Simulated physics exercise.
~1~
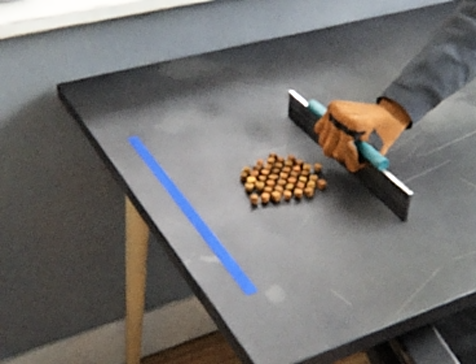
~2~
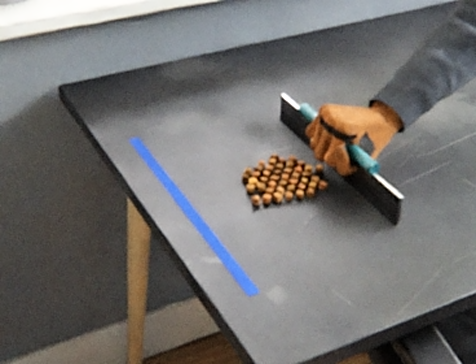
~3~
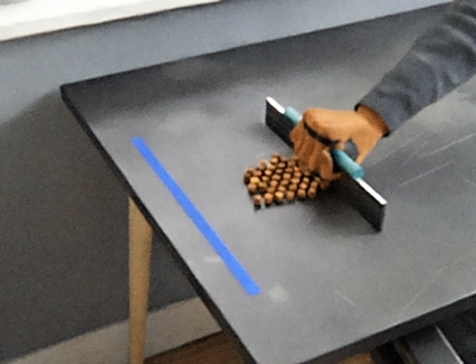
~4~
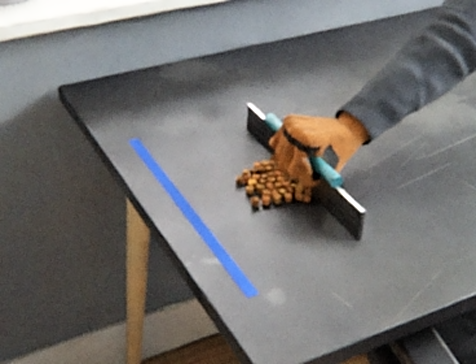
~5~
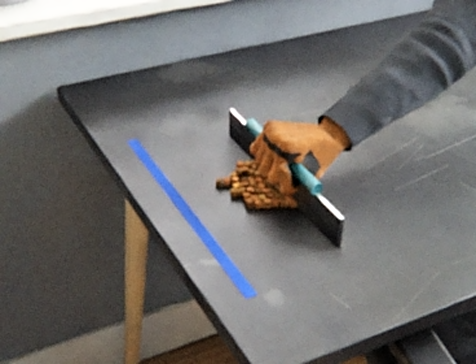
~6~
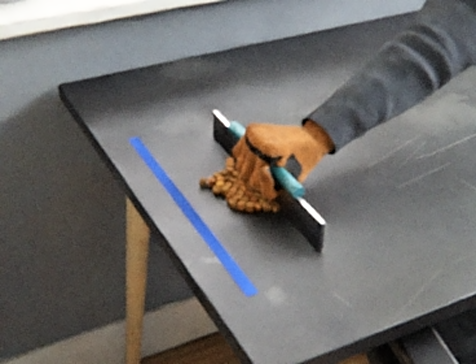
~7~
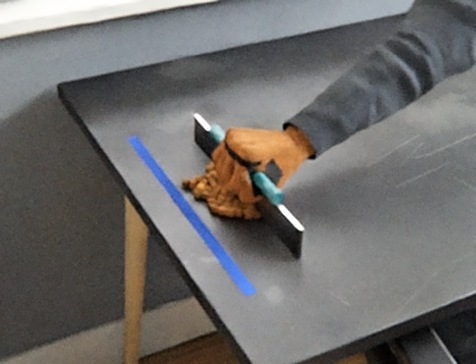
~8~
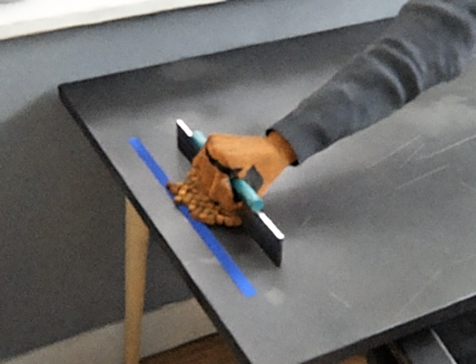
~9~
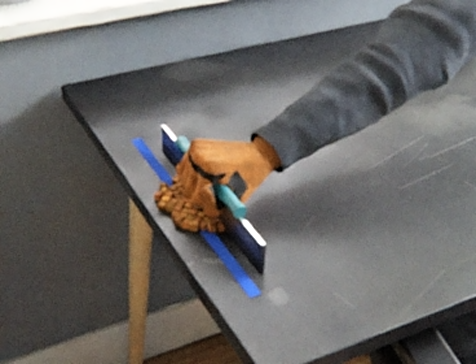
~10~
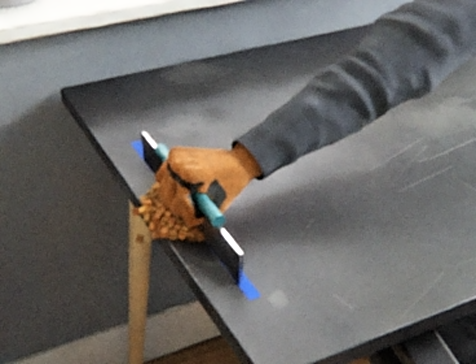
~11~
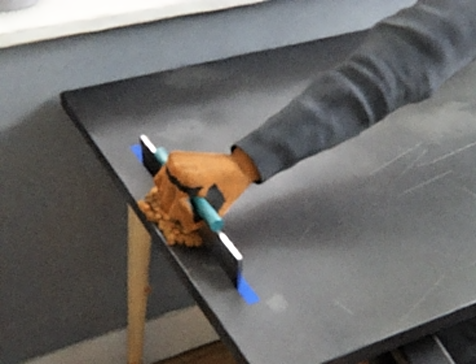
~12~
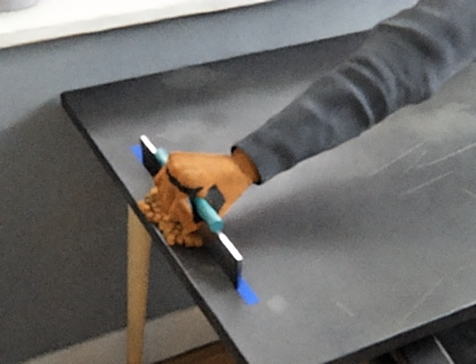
A gloved hand slid a scraper left across a dark table, reaching a cluster of small brown bits and pushing them to the blue tape near the edge, where it stopped with some of the bits over the edge and the rest still on the table.
